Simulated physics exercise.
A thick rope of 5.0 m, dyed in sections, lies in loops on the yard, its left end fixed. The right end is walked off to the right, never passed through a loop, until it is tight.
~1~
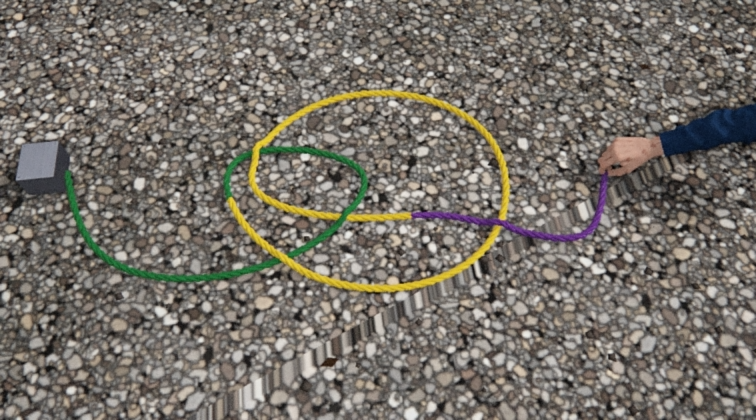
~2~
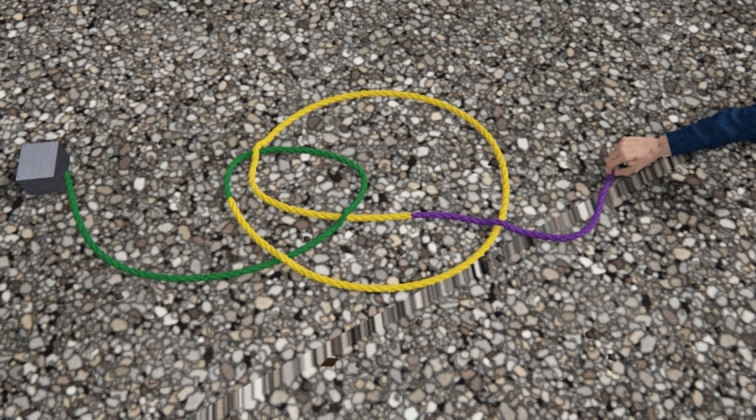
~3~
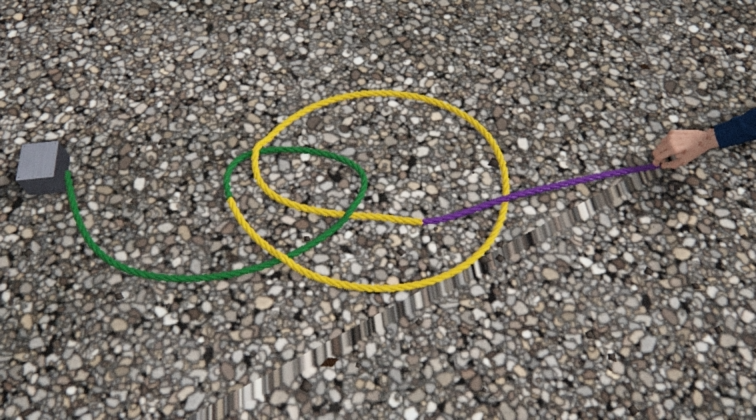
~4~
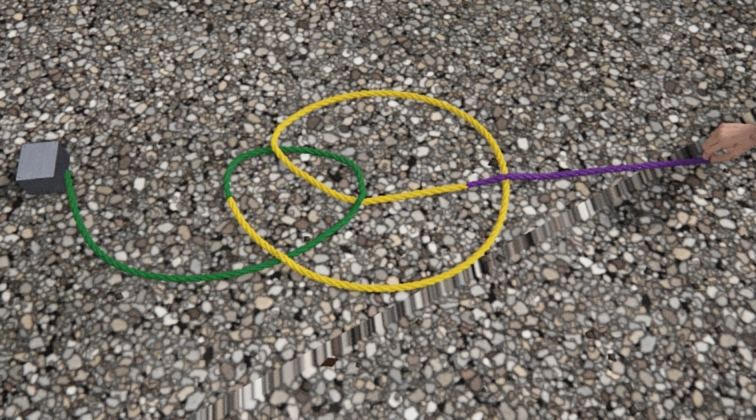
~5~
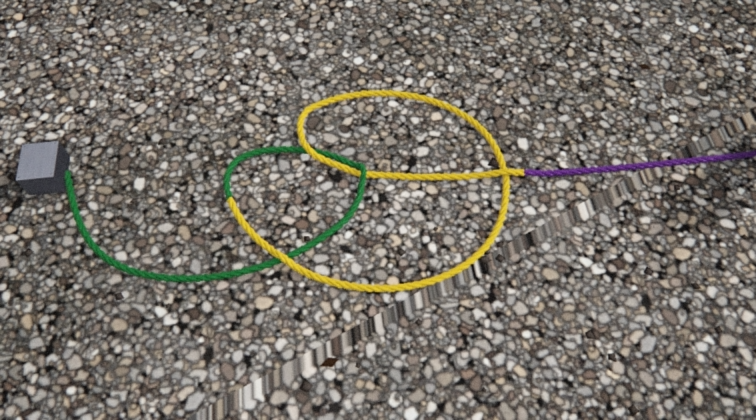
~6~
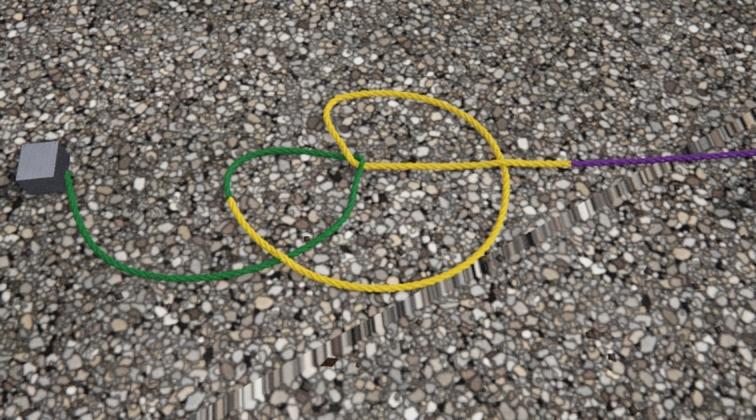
A hand pulls the purple end of a looped rope right, drawing yellow rope along.
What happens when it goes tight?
The rope tightens into a knot.
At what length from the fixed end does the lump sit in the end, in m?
Some 1.8 m along.
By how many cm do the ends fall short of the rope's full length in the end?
Some 35 cm.
Next, the ends are 2.9 m apart, loops still 41 cm across.
Then, the ends are 3.7 m apart, loops still 25 cm across.
After that, the ends are 4.5 m apart, loops still 11 cm across.
Later, the ends are 4.7 m apart, with a tight lump 1.9 m from the fixed end.
At the end, the ends are 4.7 m apart, loops still 7 cm across.
